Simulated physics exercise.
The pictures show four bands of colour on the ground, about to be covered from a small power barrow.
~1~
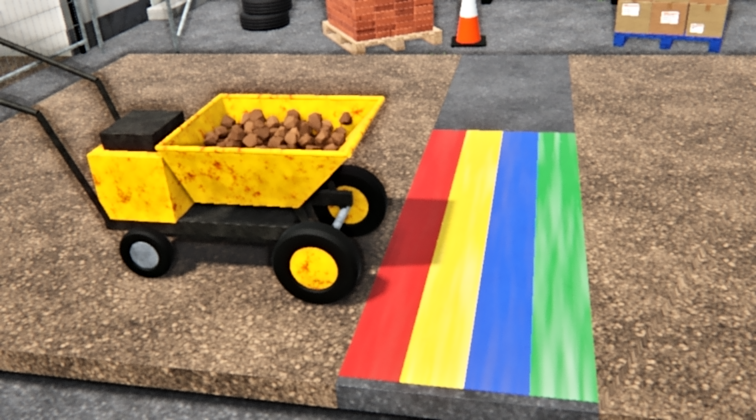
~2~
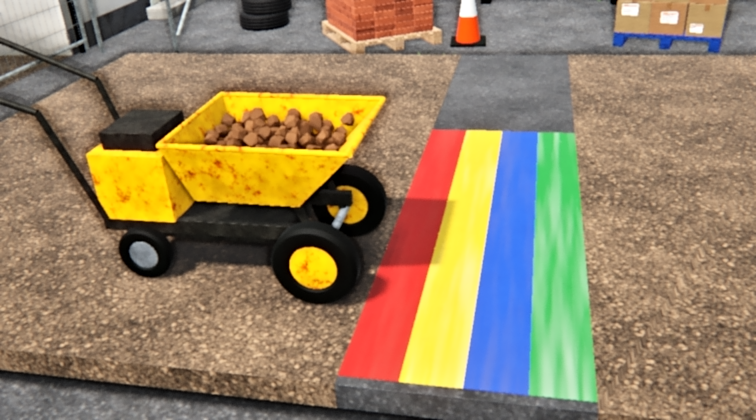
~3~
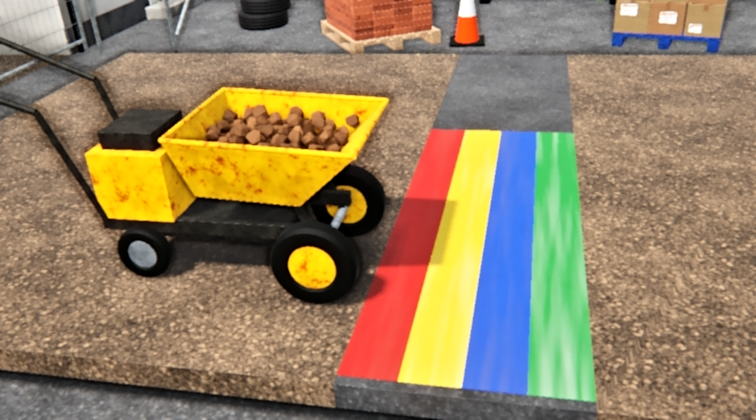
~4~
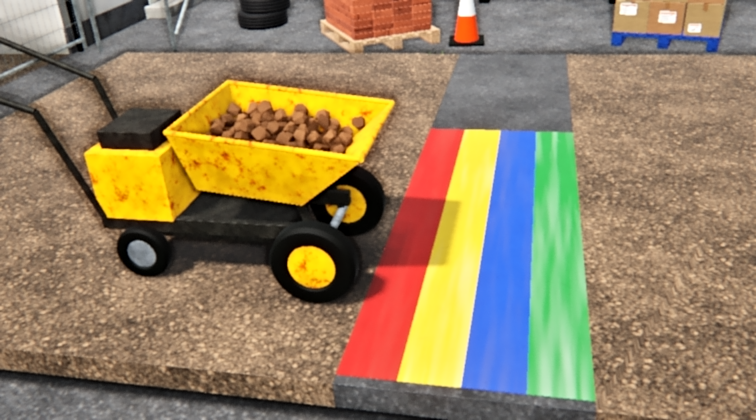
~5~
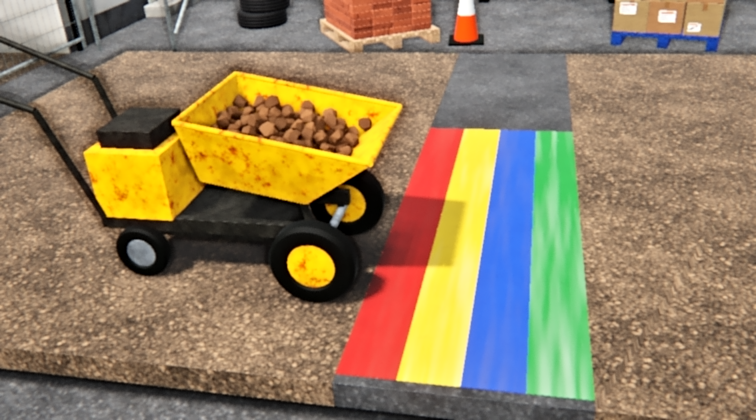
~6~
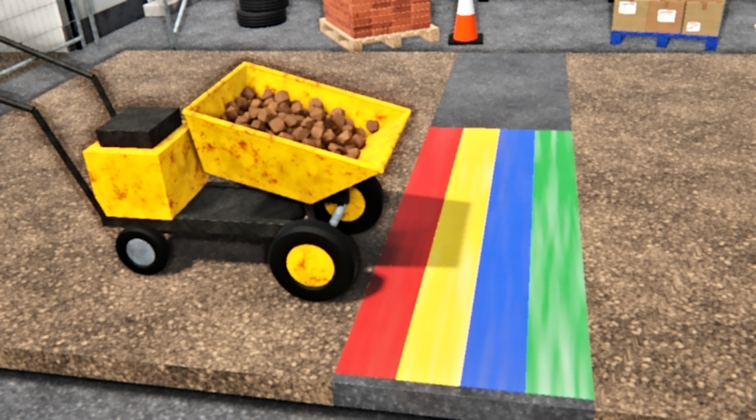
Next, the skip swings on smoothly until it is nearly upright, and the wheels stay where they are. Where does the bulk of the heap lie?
The blue one gets the largest share.
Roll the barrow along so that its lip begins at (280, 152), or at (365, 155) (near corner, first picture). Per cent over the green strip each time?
In turn 10 and 30 in a hundred.
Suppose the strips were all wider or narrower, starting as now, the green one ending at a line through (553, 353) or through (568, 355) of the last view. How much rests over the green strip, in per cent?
The first gives 30 %, the second 30 %.
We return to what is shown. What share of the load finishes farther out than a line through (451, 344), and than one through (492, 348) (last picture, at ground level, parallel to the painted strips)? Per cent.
In turn 90 and 60 in a hundred.
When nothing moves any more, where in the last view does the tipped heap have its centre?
Near (512, 271).
Soon after the last picture, skip tipped steeply; all in the skip.
A little later, skip tipped steeply; most in the skip; a small part over the yellow strip; a small part over the blue strip; a stray few falling.
Later still, skip tipped right over; a small part in the skip; a stray few over the red strip; a small part over the yellow strip; about a third over the blue strip; about a quarter over the green strip; a small part off the paint.
At rest, skip tipped right over; a stray few in the skip; a stray few over the red strip; about a quarter over the yellow strip; about a third over the blue strip; about a quarter over the green strip; a small part off the paint.
